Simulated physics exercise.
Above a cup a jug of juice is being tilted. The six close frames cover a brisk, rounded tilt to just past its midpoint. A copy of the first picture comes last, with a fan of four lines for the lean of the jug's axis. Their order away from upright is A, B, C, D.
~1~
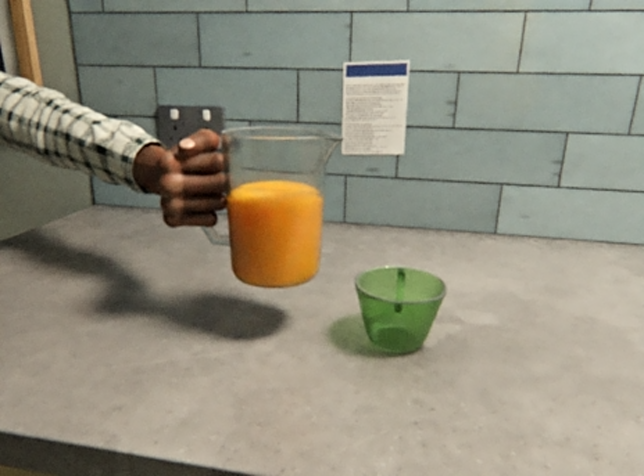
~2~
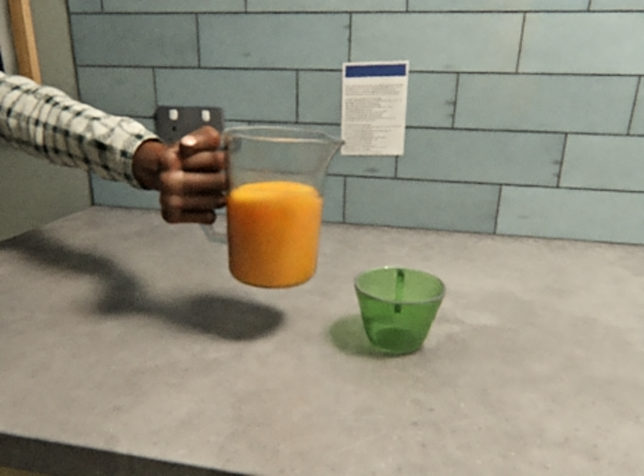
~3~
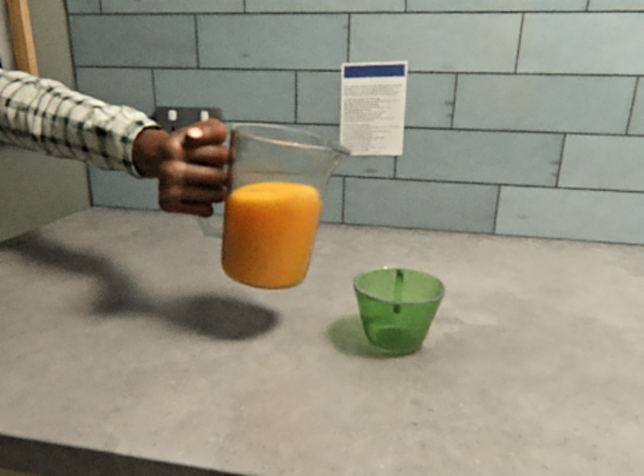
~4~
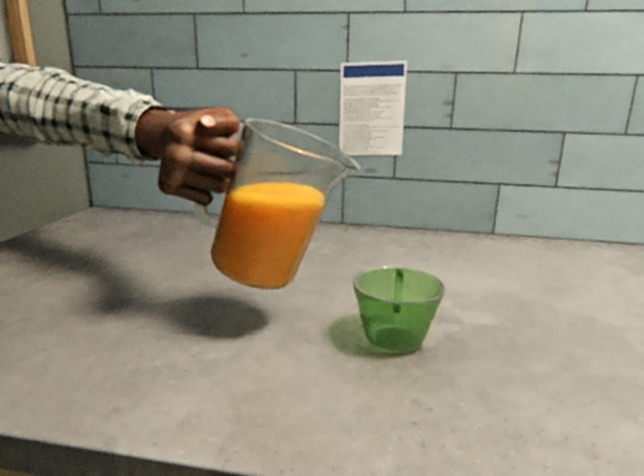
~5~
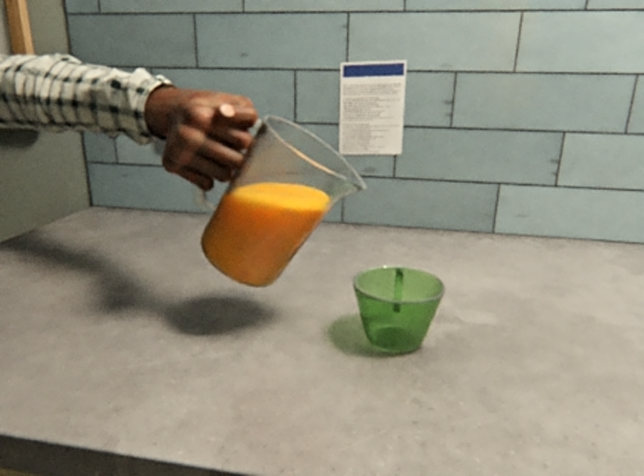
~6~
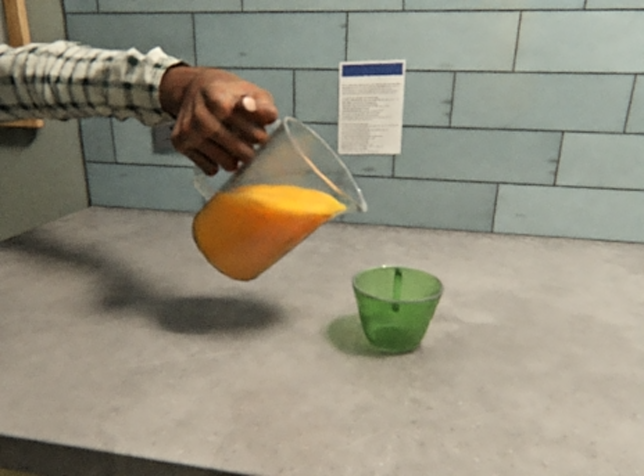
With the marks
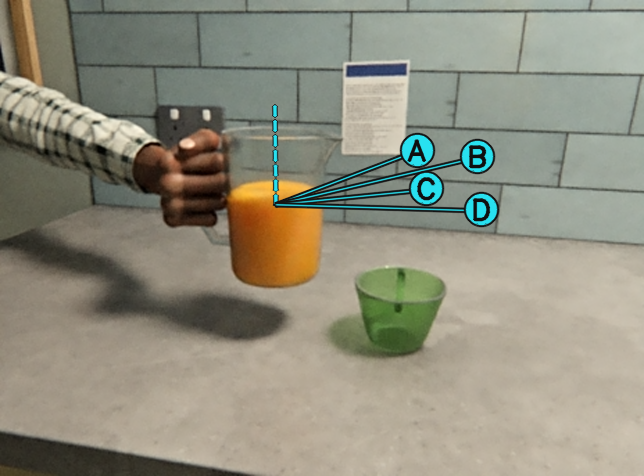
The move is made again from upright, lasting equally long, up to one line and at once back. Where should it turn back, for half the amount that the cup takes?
Use mark A.
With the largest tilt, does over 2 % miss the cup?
Yes.
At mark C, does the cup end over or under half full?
Over.
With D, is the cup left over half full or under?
Over.
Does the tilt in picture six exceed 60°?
No.
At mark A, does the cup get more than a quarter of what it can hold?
Yes.
On the marked copy, A at (401, 156); B at (461, 161); C at (409, 191); D at (464, 210).
For mark A, the cup ends with about 53 % of what it can hold.
For mark B, the cup ends with about 74 % of what it can hold; 10 % of the juice is spilt.
For mark C, the cup ends with about 85 % of what it can hold; 21 % of the juice is spilt.
For mark D, the cup ends with about 94 % of what it can hold; 32 % of the juice is spilt.
